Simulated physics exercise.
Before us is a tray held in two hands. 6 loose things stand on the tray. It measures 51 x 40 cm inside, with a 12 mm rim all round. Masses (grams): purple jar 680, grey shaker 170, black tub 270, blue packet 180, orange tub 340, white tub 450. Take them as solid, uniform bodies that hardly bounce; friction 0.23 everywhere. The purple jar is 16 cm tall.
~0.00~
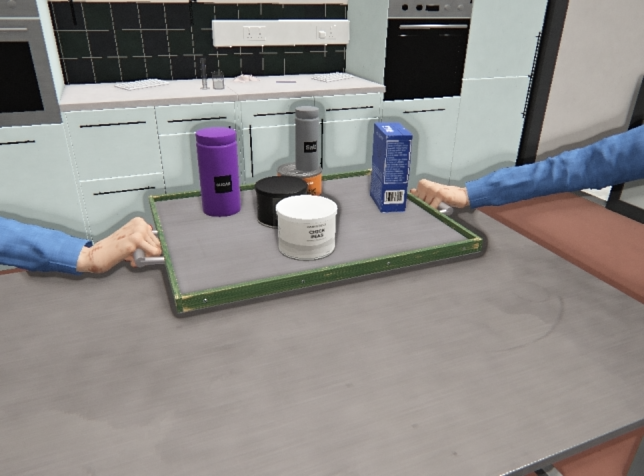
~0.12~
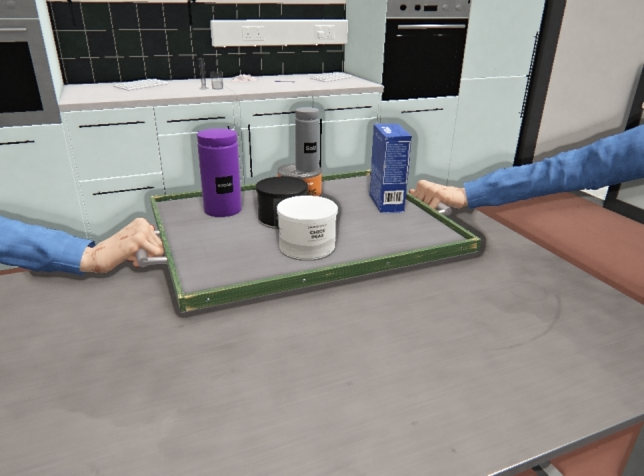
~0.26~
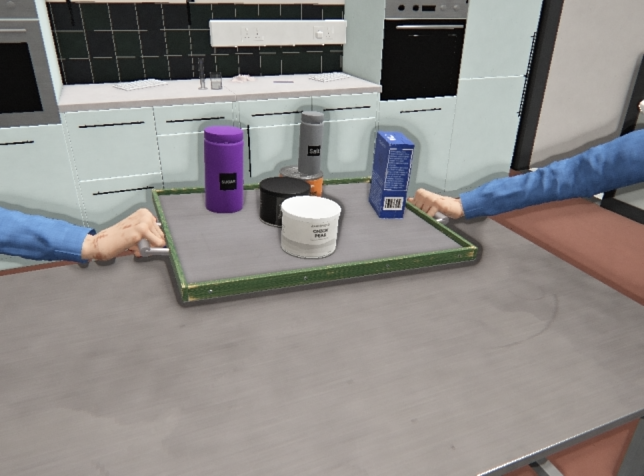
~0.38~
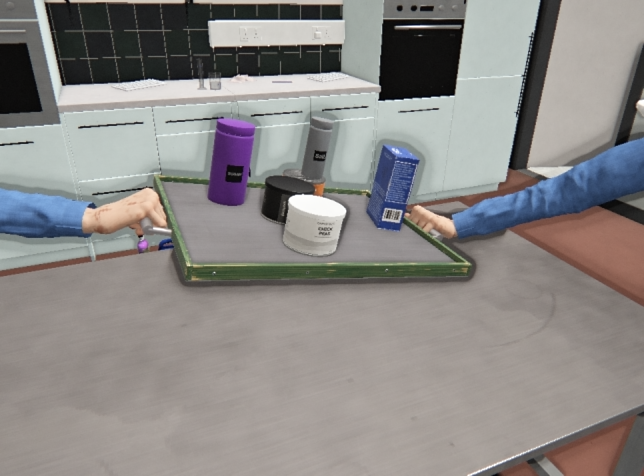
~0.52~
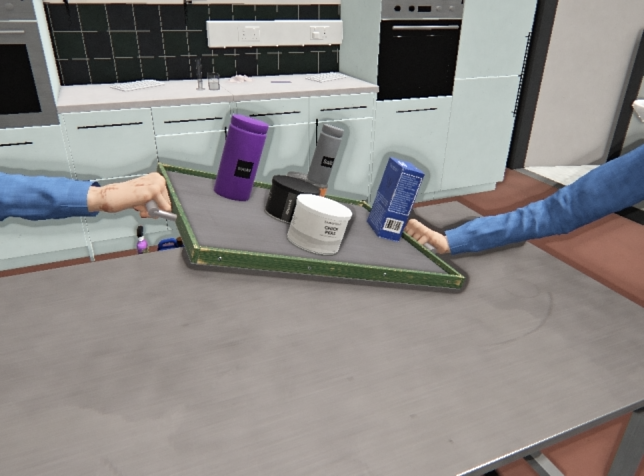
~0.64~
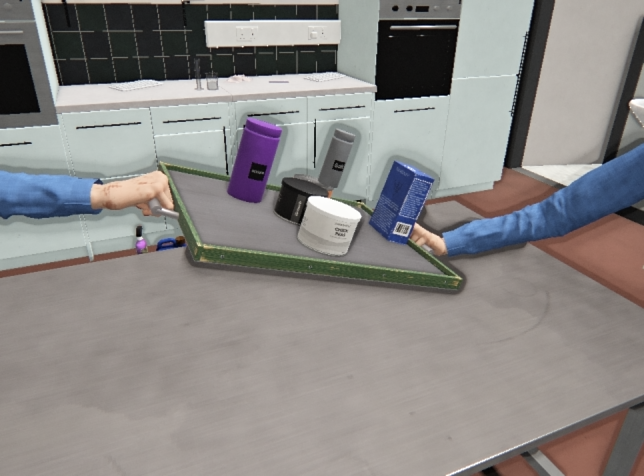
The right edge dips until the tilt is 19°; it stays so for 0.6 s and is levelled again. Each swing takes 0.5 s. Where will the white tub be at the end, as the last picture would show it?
The white tub comes to rest near (427, 217).
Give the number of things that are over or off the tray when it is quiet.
That comes to 3.
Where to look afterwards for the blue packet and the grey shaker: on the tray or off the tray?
The blue packet ends off the tray; the grey shaker finishes off the tray.
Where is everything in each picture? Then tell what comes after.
The first picture shows tray level; white tub (307, 227); purple jar (219, 172).
The second picture shows tray level; black tub (282, 202); blue packet (389, 168).
The third picture shows tray at 4°, right edge down; purple jar (224, 170).
The fourth picture shows tray at 12°, right edge down; grey shaker (317, 148); black tub (288, 200).
The fifth picture shows tray at 18°, right edge down; blue packet (394, 199).
The sixth picture shows tray at 19°, right edge down; white tub (328, 226) 2 cm from its spot; purple jar (254, 161) 3 cm from its spot.
By 0.84 s, tray at 19°, right edge down; white tub 9 cm from its spot near (359, 232); grey shaker rocked 41° off its seat; blue packet rocked 19° off its seat.
By 1.04 s, tray at 19°, right edge down; grey shaker and blue packet now off the tray; white tub 20 cm from its spot near (404, 239); purple jar 24 cm from its spot.
By 1.14 s, tray at 19°, right edge down; white tub rocked 4° off its seat near (417, 240); purple jar rocked 16° off its seat; orange tub rocked 7° off its seat.
By 1.44 s, tray at 10°, right edge down; white tub 24 cm from its spot near (425, 231); purple jar on its side; black tub 24 cm from its spot.
When it is over (3.0 s), off the tray, grey shaker and blue packet; lying over on the tray, purple jar; not toppled but over 5 cm from the start, black tub, orange tub and white tub. In the last view, white tub near (428, 216).
